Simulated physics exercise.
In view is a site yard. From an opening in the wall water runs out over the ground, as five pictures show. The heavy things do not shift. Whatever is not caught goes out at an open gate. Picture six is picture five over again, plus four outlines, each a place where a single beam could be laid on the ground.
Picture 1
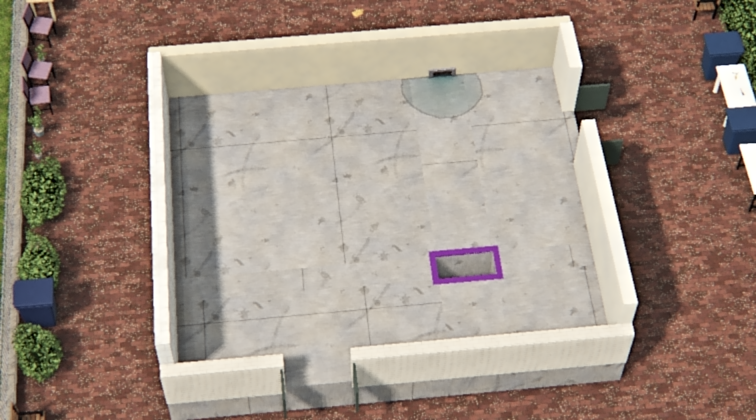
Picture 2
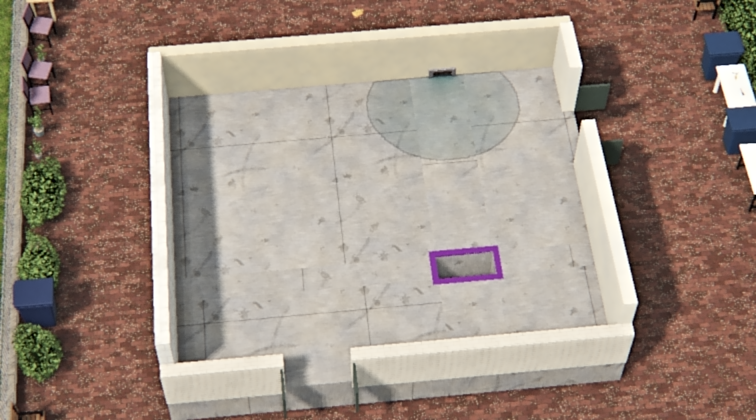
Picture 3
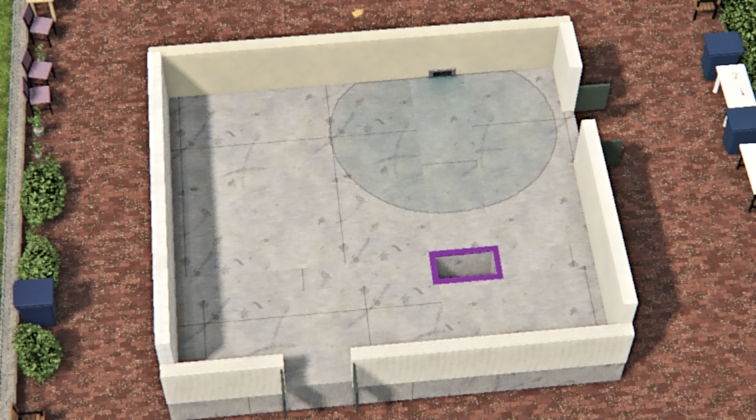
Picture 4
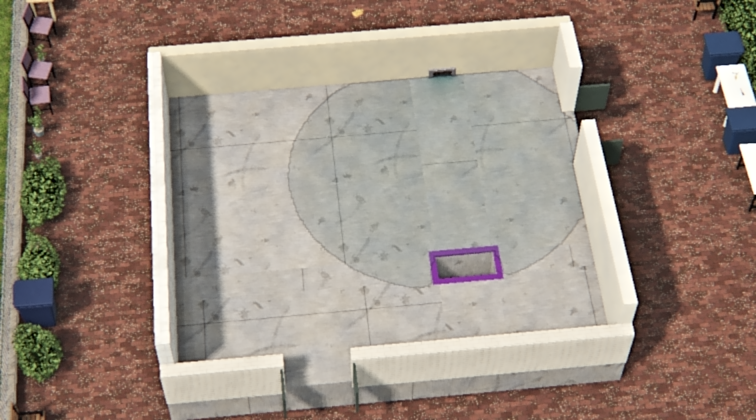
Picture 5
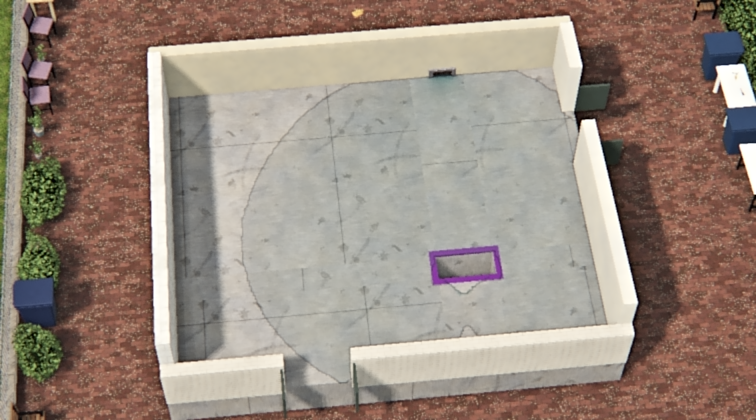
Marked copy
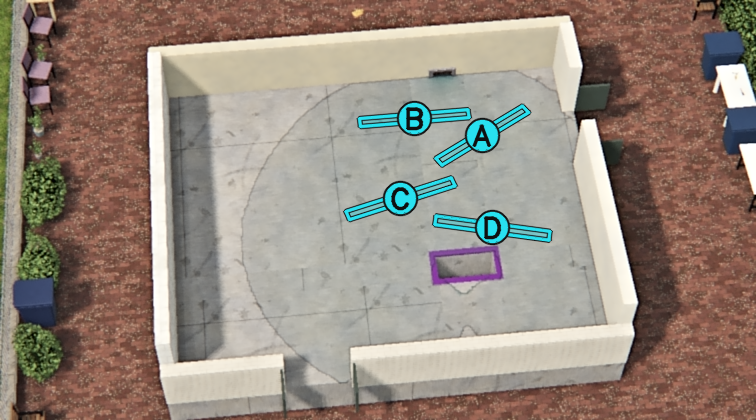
A pale, low-walled yard with a grey slab floor fills the view, seen from high above and surrounded by reddish-brown paving. A small dark outlet sits at the back wall, a purple-edged pit lies toward the lower right, and gaps open at the front and right, with bushes along the left. Water spreads from the outlet in a widening rounded sheet, reaching and surrounding the pit, then the front gap, while the camera stays still.
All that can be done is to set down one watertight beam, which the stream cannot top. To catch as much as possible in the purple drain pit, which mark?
C.
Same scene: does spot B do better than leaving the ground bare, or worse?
It is worse.
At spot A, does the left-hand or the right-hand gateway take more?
The left gate.
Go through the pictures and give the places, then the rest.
Outfall at (442, 73); purple drain pit at (466, 265); open gate at (318, 373); open gate at (568, 137); water covers 3 % of the ground and shows as far out as (471, 106); purple drain pit still dry.
Water covers 10 % of the ground and shows as far out as (434, 156); purple drain pit still dry.
Water covers 23 % of the ground and shows as far out as (397, 203); purple drain pit still dry.
Water covers 43 % of the ground and shows as far out as (375, 274); purple drain pit taking water.
Water covers 67 % of the ground and shows as far out as (290, 336); purple drain pit taking water.
On the marked copy, A from (438, 161) to (525, 109); B from (360, 122) to (468, 113); C from (347, 215) to (453, 181); D from (435, 220) to (549, 235).
For spot A, about 11 % of the stream runs into the purple drain pit, about 80 % out by the gates.
For spot B, about 11 % of the stream runs into the purple drain pit, about 80 % out by the gates.
For spot C, about 18 % of the stream runs into the purple drain pit, about 73 % out by the gates.
For spot D, about 10 % of the stream runs into the purple drain pit, about 84 % out by the gates.
